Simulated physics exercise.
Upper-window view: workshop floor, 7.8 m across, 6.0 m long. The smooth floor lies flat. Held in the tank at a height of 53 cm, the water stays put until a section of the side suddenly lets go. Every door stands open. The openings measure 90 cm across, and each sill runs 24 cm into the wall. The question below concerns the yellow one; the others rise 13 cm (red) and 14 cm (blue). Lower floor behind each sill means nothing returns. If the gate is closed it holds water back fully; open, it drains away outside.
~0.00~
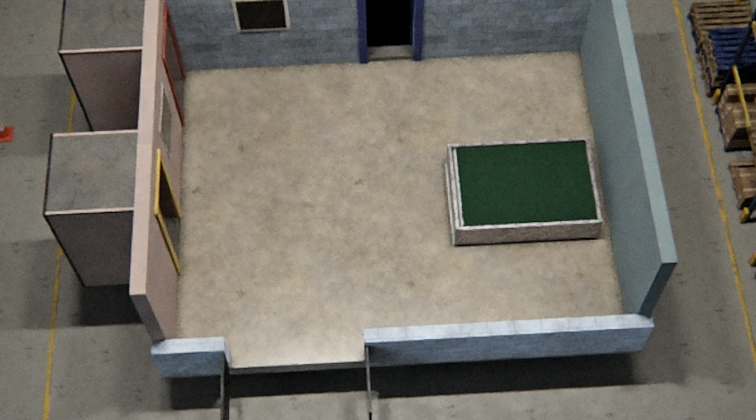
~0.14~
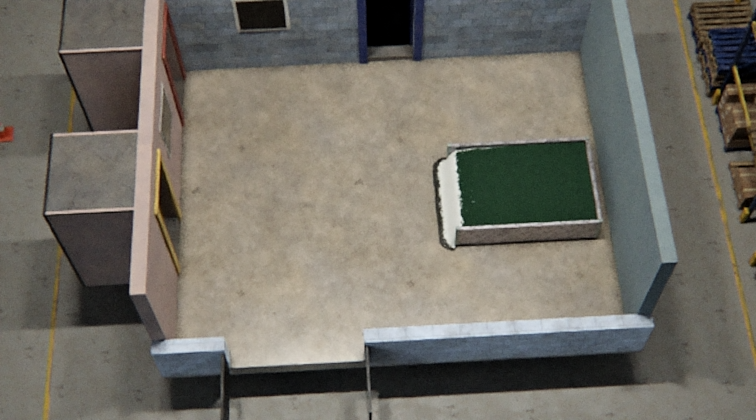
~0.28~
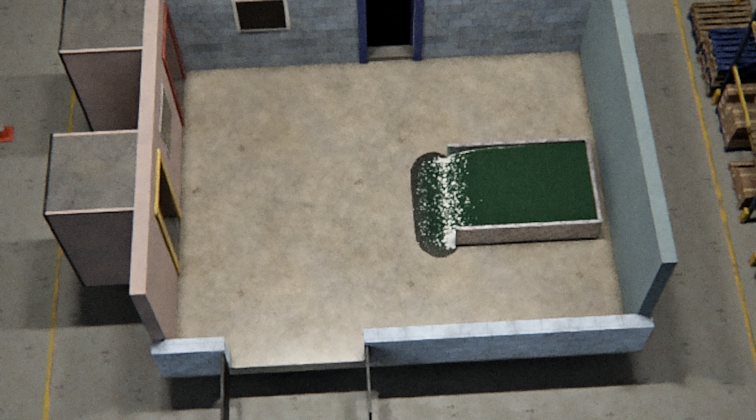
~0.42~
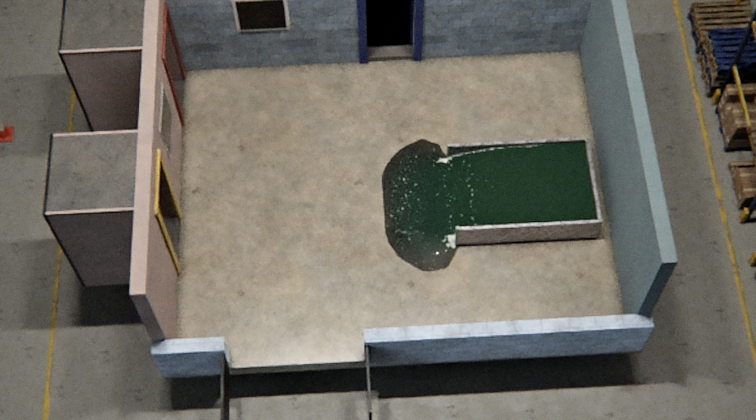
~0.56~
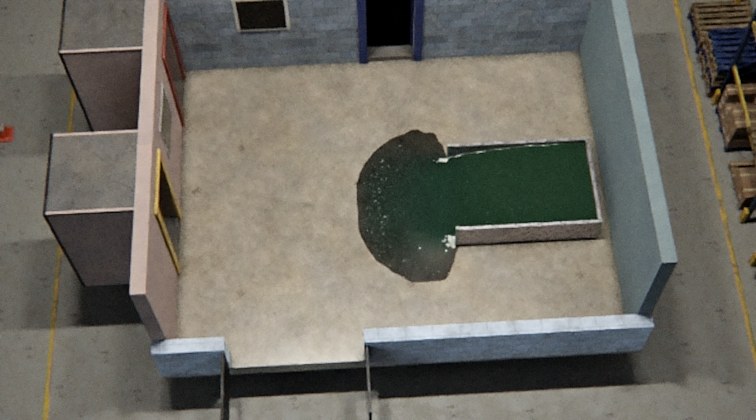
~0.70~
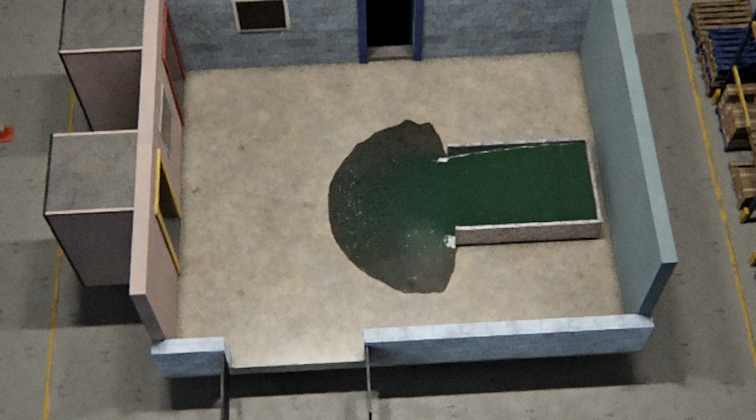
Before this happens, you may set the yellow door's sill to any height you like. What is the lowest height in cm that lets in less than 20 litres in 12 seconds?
13.5 cm.
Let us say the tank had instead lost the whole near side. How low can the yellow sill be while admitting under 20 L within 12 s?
Near 8.0 cm.
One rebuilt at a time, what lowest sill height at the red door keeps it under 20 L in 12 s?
At the red door you'd want roughly 13.5 cm.
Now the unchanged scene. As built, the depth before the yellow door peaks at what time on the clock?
The level tops out near 3.4 seconds.
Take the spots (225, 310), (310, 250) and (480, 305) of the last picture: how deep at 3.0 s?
Depth: About 4, 5, 0 cm.
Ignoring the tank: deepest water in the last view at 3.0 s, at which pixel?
Near pixel (176, 357).
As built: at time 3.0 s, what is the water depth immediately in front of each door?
Reading in centimetres: Red = 12, yellow = 19, blue = 1.
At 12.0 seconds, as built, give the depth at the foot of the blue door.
4.0 cm.
After 1.4 s water covers 30 % of the floor, deepest (23 cm) near (447, 222); it has not reached the yellow door.
After 3.0 s water covers 60 % of the floor, deepest (31 cm) near (176, 357); 19 cm at the yellow door, 0 litres in over its 19 cm sill.
After 12.0 s water covers 95 % of the floor, deepest (8 cm) near (588, 114); 4 cm at the yellow door, 0 litres in over its 19 cm sill.
At the yellow door as built, the water arrived by 1.8 s and peaked near 19 cm at 3.4 s.
Run again over the same 12 s with other heights there, 36 litres in over 12 cm, 6 litres over 16 cm. The limit of 20 litres is kept from about 13.5 cm up.
